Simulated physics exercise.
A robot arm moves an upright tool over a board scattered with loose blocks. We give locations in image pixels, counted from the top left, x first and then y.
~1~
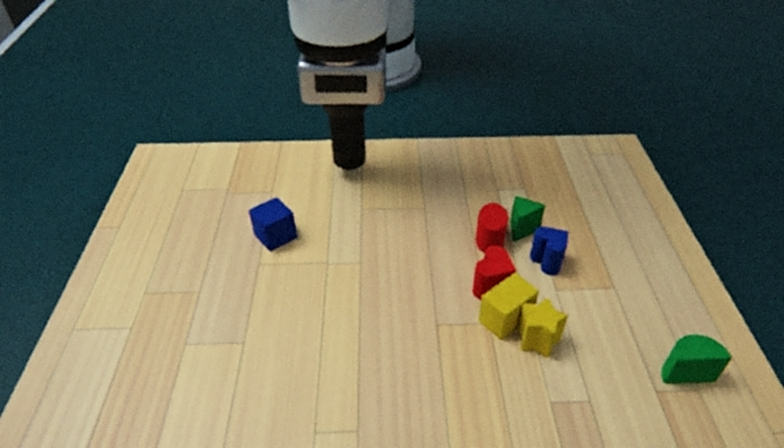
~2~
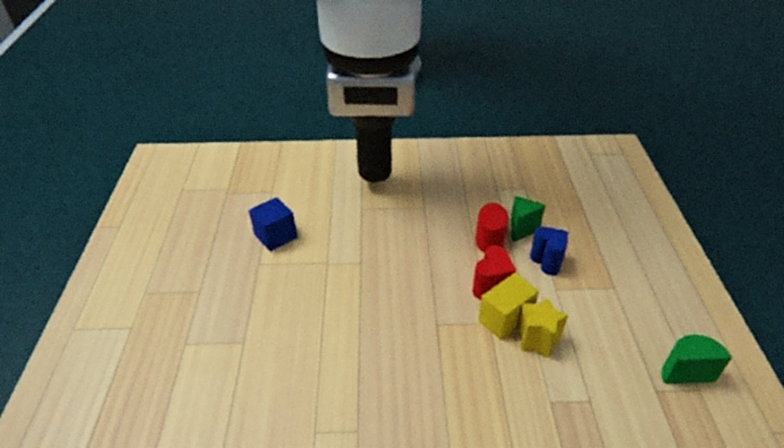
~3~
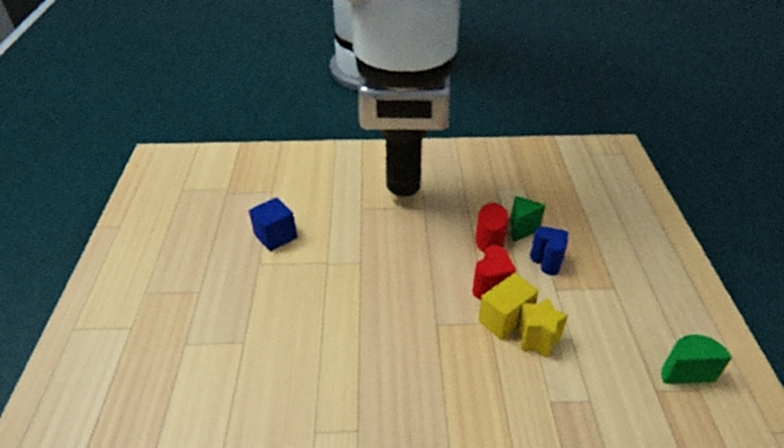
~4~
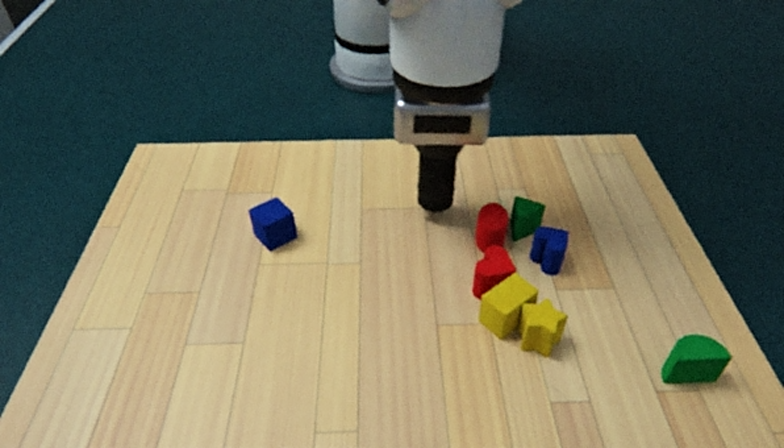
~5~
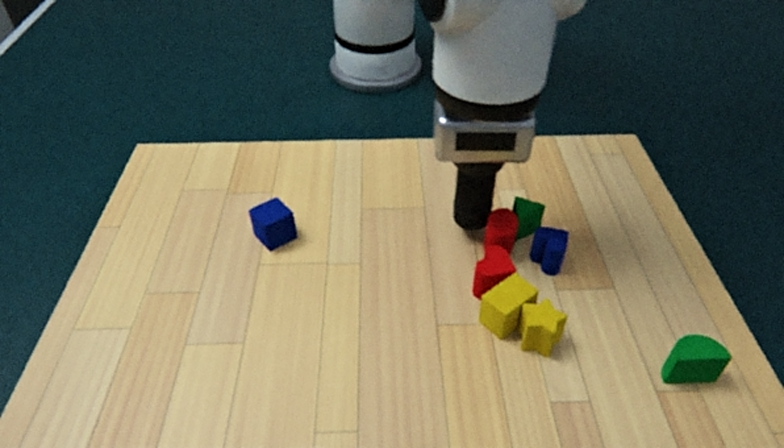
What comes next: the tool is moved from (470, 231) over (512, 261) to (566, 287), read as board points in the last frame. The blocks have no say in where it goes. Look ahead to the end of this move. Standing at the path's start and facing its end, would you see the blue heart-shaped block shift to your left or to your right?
Over to the left.
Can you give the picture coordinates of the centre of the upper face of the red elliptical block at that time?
The spot you're after is about (606, 283) in the image.
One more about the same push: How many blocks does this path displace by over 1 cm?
Two blocks move more than 1 cm.
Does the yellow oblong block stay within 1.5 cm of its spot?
Yes.
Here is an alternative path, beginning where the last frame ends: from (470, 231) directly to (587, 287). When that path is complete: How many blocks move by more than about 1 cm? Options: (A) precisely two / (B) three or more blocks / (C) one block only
The one that fits is A, precisely two.
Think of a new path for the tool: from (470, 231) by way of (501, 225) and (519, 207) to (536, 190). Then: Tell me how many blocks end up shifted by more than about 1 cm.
When the path ends, I think you'll find two blocks out of place by more than 1 cm.
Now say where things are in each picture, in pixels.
Tip of the tool at (350, 161), middles of tops, red heart-shaped block at (496, 261), red elliptical block at (494, 215), yellow oblong block at (511, 293), blue heart-shaped block at (554, 236), in the first frame.
Tool at (375, 173), nothing pushed, in the second frame.
Tool at (403, 186), nothing pushed, in the third frame.
Tool at (435, 202), nothing pushed, in the fourth frame.
Tool at (471, 219), red heart-shaped block at (496, 261), red elliptical block at (503, 220), yellow oblong block at (511, 293), blue heart-shaped block at (554, 236), in the fifth frame.
The first path, step by step. One third of the way, tool at (499, 240); red elliptical block at (534, 241); blue heart-shaped block at (563, 237), turned 15° clockwise.
Two thirds of the way, tool at (532, 259); red elliptical block at (569, 263); blue heart-shaped block at (578, 240), turned 25° anticlockwise.
At the end, tool at (570, 275); red heart-shaped block unmoved; red elliptical block at (606, 283), turned 25° clockwise; yellow oblong block unmoved; blue heart-shaped block at (595, 241), turned 70° anticlockwise.
